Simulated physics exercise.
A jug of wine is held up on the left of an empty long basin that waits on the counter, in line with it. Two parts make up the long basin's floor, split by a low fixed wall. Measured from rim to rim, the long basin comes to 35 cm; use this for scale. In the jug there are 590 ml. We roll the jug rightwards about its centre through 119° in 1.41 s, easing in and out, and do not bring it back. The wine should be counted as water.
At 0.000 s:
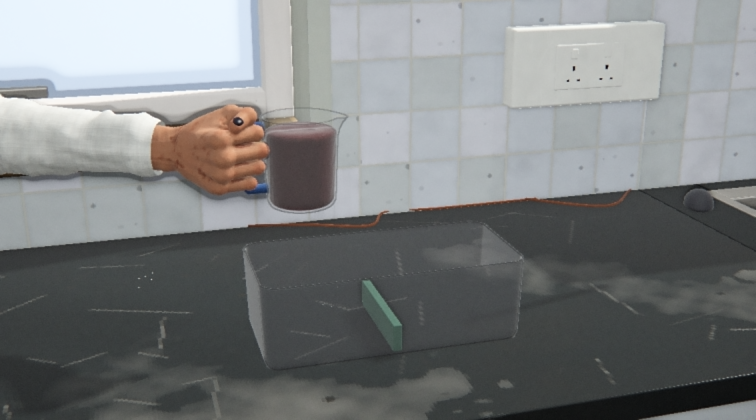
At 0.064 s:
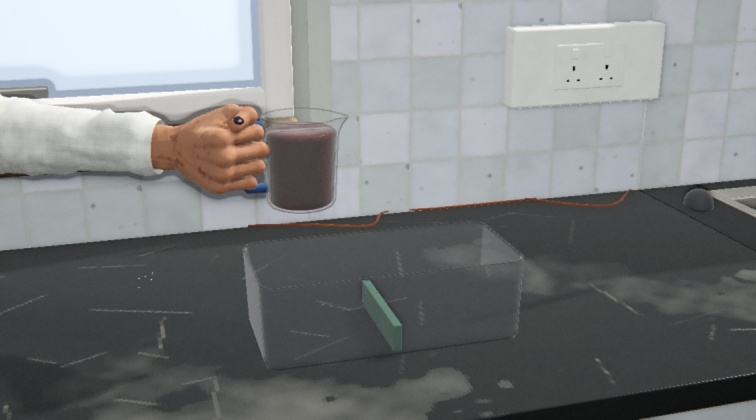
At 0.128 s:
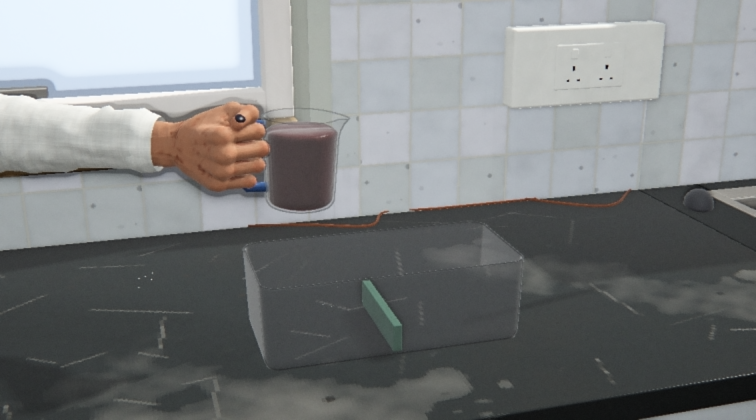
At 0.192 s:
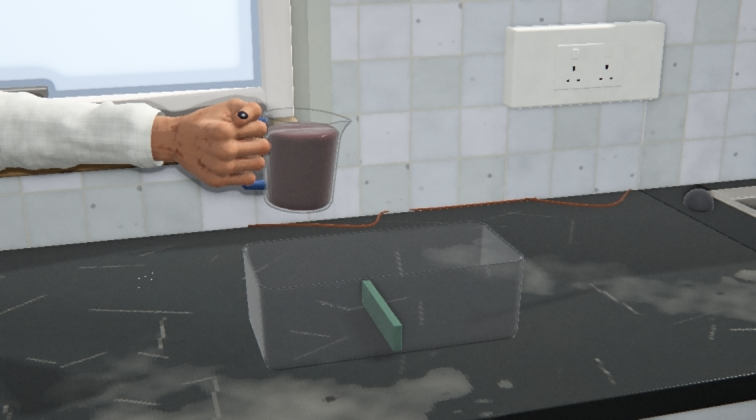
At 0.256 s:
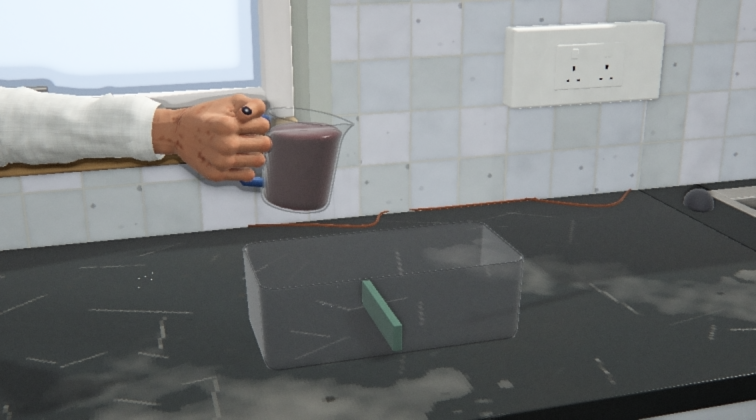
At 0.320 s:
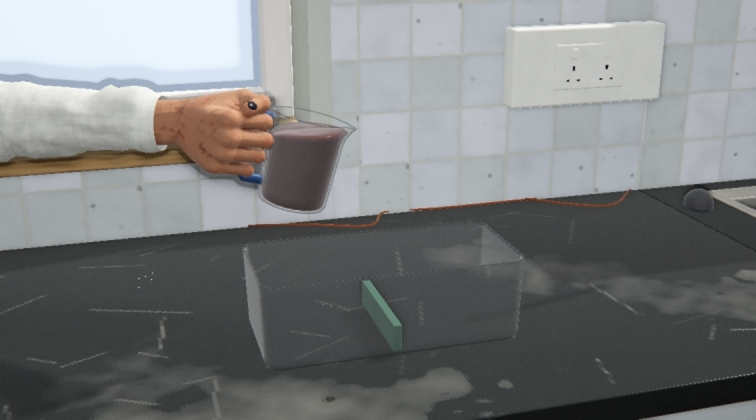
On a dark kitchen counter sat an empty clear basin with a low green wall inside, and above its left side a hand held a jug of dark wine, then slowly tilted it slightly rightwards.
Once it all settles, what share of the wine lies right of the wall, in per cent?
80 %.
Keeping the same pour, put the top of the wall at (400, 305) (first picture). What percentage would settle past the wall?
Roughly 55 %.
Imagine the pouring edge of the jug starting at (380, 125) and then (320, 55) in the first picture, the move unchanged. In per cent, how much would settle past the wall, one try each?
Respectively about 95 and 70 percent.
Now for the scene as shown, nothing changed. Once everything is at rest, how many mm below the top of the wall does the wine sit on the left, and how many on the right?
About 34 mm on the left, about 20 mm on the right.
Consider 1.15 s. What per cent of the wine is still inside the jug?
Roughly 14 per cent.
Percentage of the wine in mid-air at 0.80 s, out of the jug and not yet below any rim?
16 %.
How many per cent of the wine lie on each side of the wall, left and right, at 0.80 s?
About 0 left, 10 right.
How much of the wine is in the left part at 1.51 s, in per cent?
The left part holds some 18 per cent.
By 0.80 s the tilt is 72° and 73 per cent is still to pour, 0 is left of the wall and 10 right of it.
By 1.15 s the tilt is 109° and 14 per cent is still to pour, 5 is left of the wall and 69 right of it.
By 1.51 s the tilt is 119° and 0 per cent is still to pour, 18 is left of the wall and 81 right of it.
By 1.91 s the tilt is 119° and 0 per cent is still to pour, 19 is left of the wall and 80 right of it.
At rest 19 per cent lies left of the wall, 80 right of it and 1 outside.
